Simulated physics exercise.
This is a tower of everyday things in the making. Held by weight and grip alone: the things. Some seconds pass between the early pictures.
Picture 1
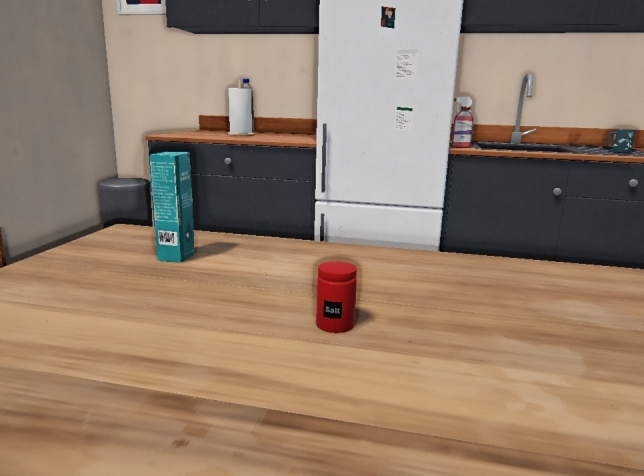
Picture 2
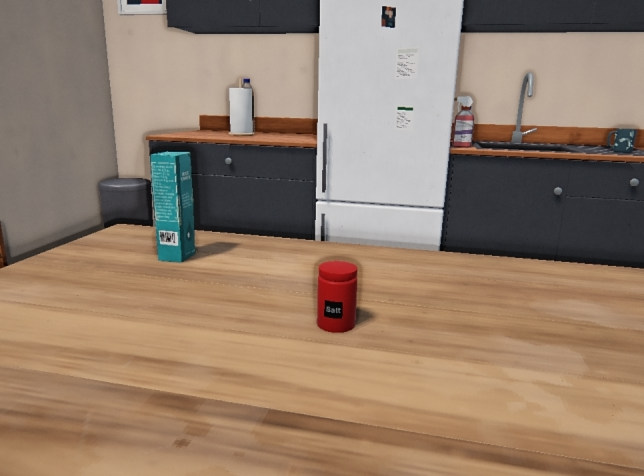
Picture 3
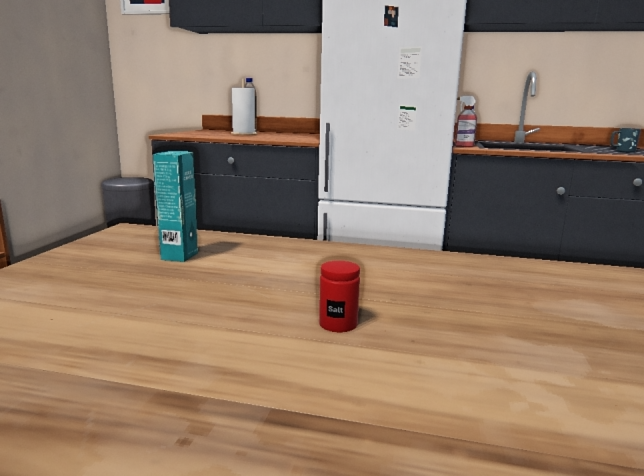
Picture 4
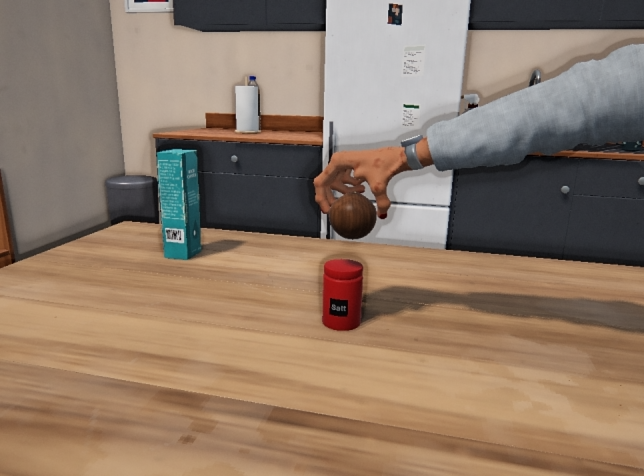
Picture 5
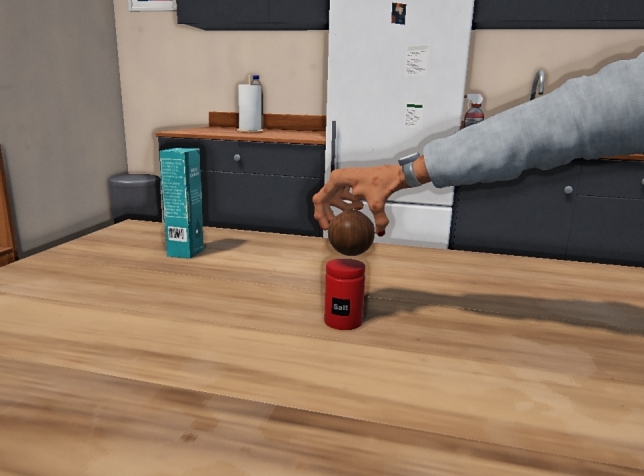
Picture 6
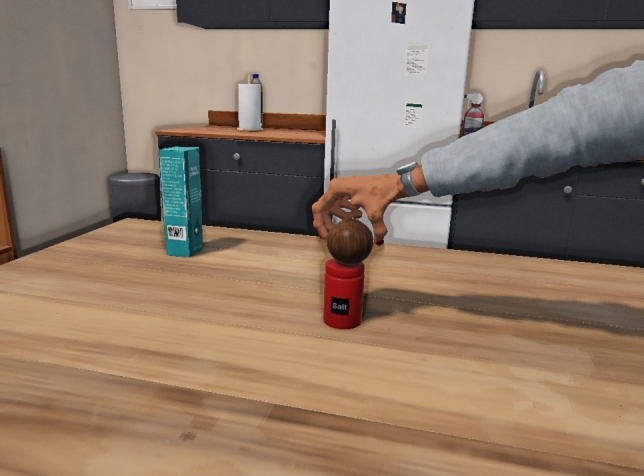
A hand reaching in from the right with a round brown onion, lowering it onto a red salt jar on a wooden table.
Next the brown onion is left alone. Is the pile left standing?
Yes, it is left standing.
Then, 1.00 s later than the last frame, all is still.
Then, 2.10 s later than the last frame, brown onion resting near (350, 242).
When it is over, all 3 as before. End places, in pixels of the last picture, brown onion near (350, 242). The pile stays up.
